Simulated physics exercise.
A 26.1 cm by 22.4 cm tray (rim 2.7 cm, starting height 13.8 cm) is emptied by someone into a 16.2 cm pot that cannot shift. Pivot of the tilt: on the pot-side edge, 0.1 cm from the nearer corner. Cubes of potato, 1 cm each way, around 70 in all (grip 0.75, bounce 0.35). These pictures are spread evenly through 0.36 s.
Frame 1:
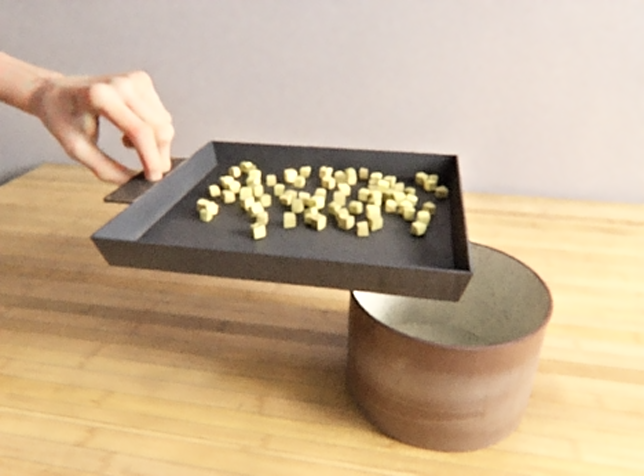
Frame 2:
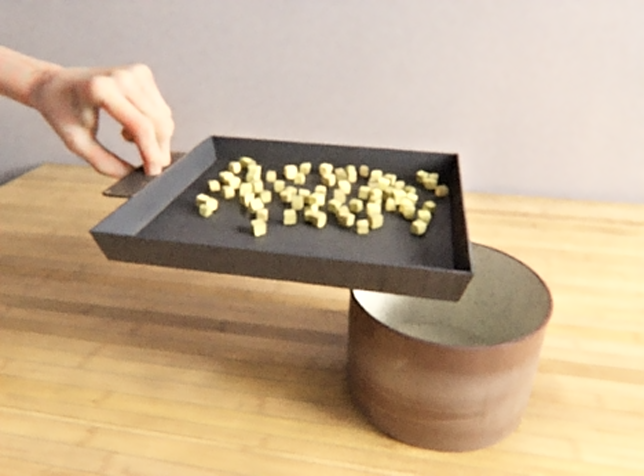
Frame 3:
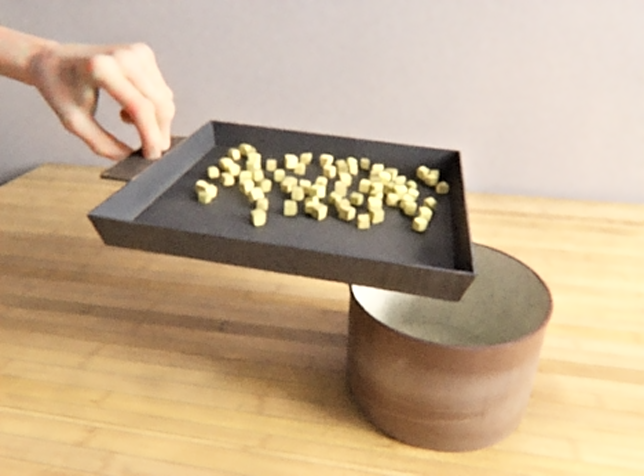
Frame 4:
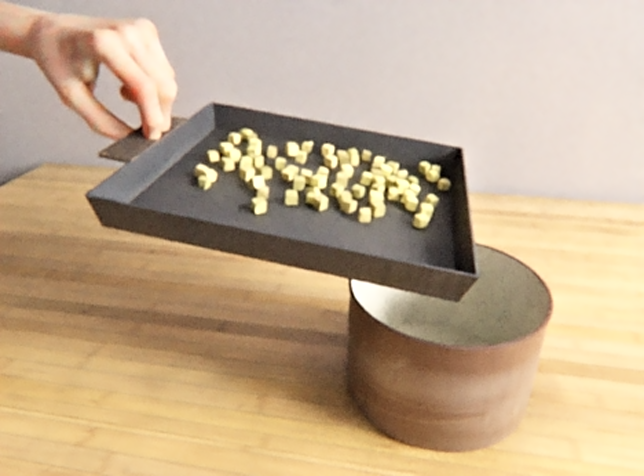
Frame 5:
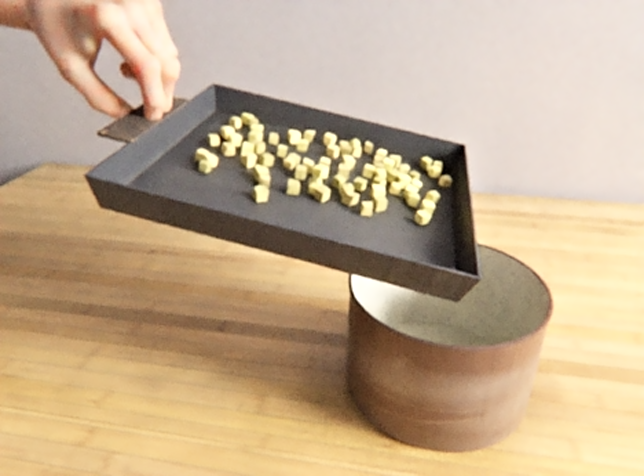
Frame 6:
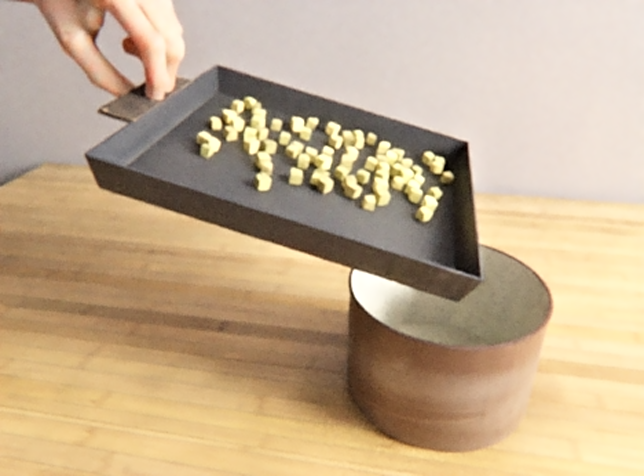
To begin with, a hand at the left holds a dark, shallow tray of small pale yellow-green cubes nearly level, its right side above a brown pot on a wooden surface. The hand then gradually raises the left side, and the tray slants down toward the right while the cubes stay scattered across it.
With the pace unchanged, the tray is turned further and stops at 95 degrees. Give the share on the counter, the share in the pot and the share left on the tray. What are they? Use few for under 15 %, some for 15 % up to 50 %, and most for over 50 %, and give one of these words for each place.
Counter: Most, pot: Some, left on the tray: Few.
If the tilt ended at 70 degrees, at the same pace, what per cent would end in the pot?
The pot would get around 5 per cent.
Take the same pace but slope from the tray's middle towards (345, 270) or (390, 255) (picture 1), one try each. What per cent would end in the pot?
First try: About 0 percent; second try: About 0 percent.
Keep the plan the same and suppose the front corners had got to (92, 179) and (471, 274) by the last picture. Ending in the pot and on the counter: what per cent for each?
That works out as pot 0 and counter 100.
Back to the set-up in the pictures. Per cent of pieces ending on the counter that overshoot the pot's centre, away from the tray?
Around 100 per cent, give or take.
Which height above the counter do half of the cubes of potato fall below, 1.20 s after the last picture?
About 18 cm.
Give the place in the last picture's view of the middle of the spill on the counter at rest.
The middle of the spill sits at roughly (613, 444).
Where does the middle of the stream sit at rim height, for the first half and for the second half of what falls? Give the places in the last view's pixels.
Near (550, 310) at first, near (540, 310) afterwards.
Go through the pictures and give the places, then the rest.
In the first frame, tray tilt 0 degrees, front corners at (102, 234) and (462, 267); middle of the pieces at (321, 195); pot at (447, 283).
In the second frame, tray tilt 1 degrees, front corners at (102, 228) and (463, 268); middle of the pieces at (321, 192).
In the third frame, tray tilt 4 degrees, front corners at (100, 212) and (466, 268), lowest corner right front; middle of the pieces at (321, 184).
In the fourth frame, tray tilt 8 degrees, front corners at (98, 193) and (468, 269), lowest corner right front; middle of the pieces at (323, 174).
In the fifth frame, tray tilt 12 degrees, front corners at (98, 173) and (471, 270), lowest corner right front; middle of the pieces at (325, 164).
In the sixth frame, tray tilt 15 degrees, front corners at (99, 153) and (473, 271), lowest corner right front; middle of the pieces at (327, 154); pot at (447, 283).
Then, 0.72 s after the last picture, tilt 53 degrees; the tray holds 95 %, the pot 0 %.
Then, 1.20 s after the last picture, tilt 77 degrees; the tray holds 85 %, the pot 5 %.
Then, 1.75 s after the last picture, tilt 95 degrees; the tray holds 50 %, the pot 15 %.
In the end, counter 70 %, pot 30 %, tray 0 %.
